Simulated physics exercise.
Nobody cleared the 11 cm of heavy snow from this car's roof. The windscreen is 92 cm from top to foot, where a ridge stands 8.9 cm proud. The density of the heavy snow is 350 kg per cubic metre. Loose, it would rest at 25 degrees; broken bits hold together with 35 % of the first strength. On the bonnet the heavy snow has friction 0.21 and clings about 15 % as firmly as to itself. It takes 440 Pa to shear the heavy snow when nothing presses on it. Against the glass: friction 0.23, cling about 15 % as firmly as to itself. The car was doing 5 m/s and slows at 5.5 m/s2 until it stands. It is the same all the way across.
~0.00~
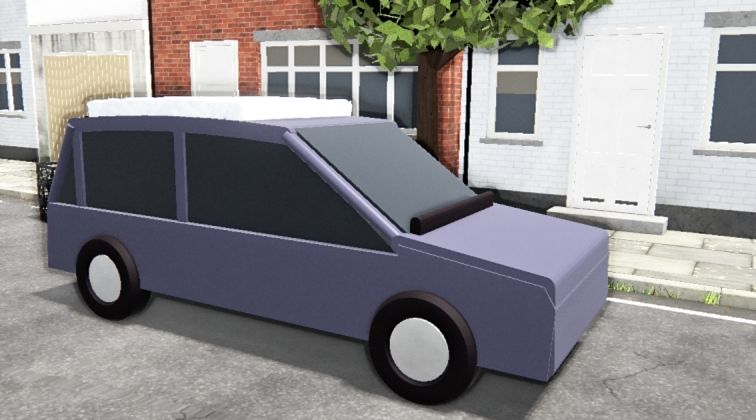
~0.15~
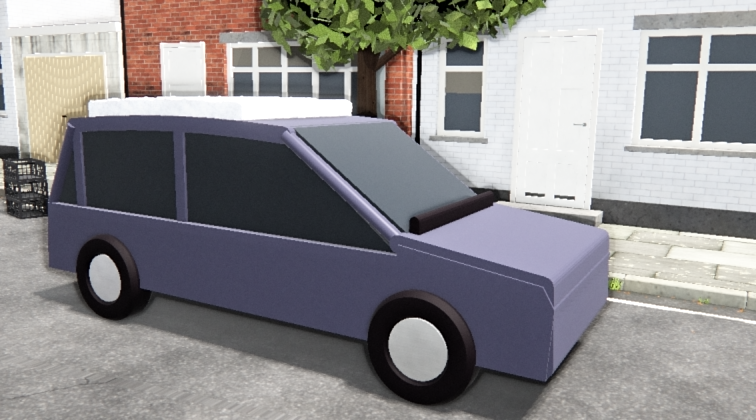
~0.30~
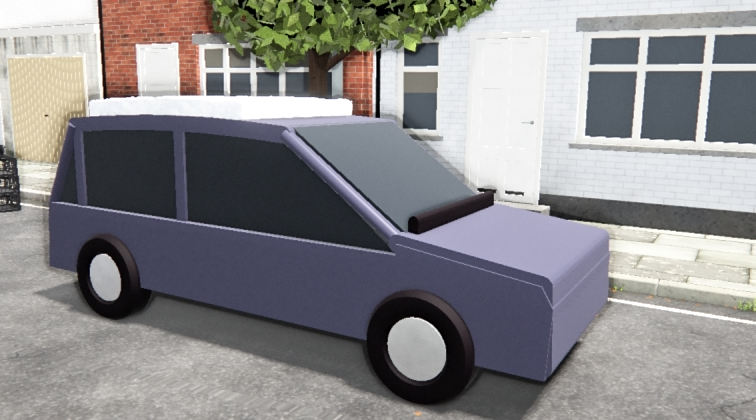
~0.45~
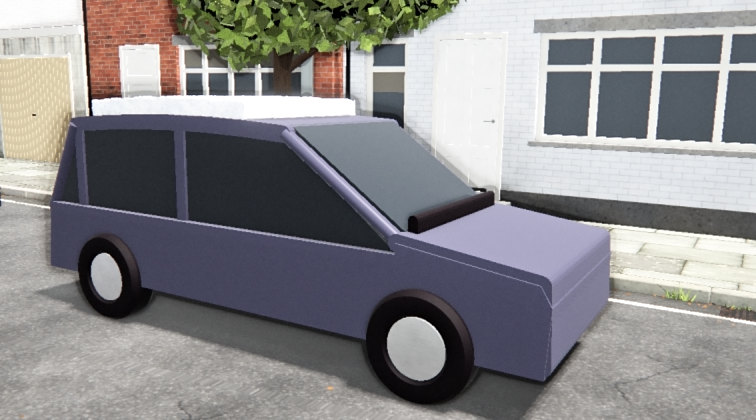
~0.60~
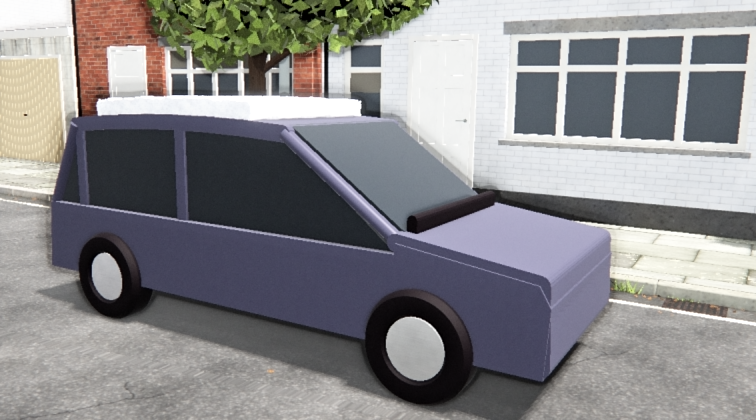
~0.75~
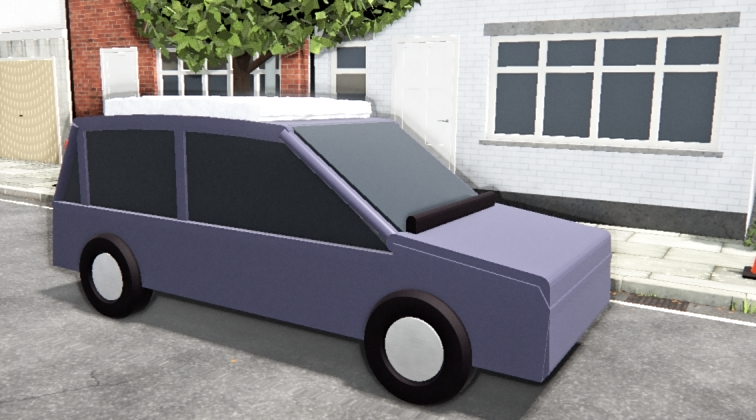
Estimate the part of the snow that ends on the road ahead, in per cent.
About 2 %.
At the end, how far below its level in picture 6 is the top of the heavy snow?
Some 0 cm.
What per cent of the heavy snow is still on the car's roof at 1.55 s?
About 80 %.
After 1.12 s, 90 % of the snow is on the roof, 10 % on the glass, none on the bonnet and none has gone off the nose.
After 1.55 s, 81 % of the snow is on the roof, 19 % on the glass, none on the bonnet and none has gone off the nose.
After 1.98 s, 81 % of the snow is on the roof, 13 % on the glass, 6 % on the bonnet and none has gone off the nose.
After 2.41 s, 81 % of the snow is on the roof, 13 % on the glass, 6 % on the bonnet and none has gone off the nose.
After 2.70 s, at the end, 81 % of the snow is on the roof, 13 % on the glass, 4 % on the bonnet and 2 % has gone off the nose.
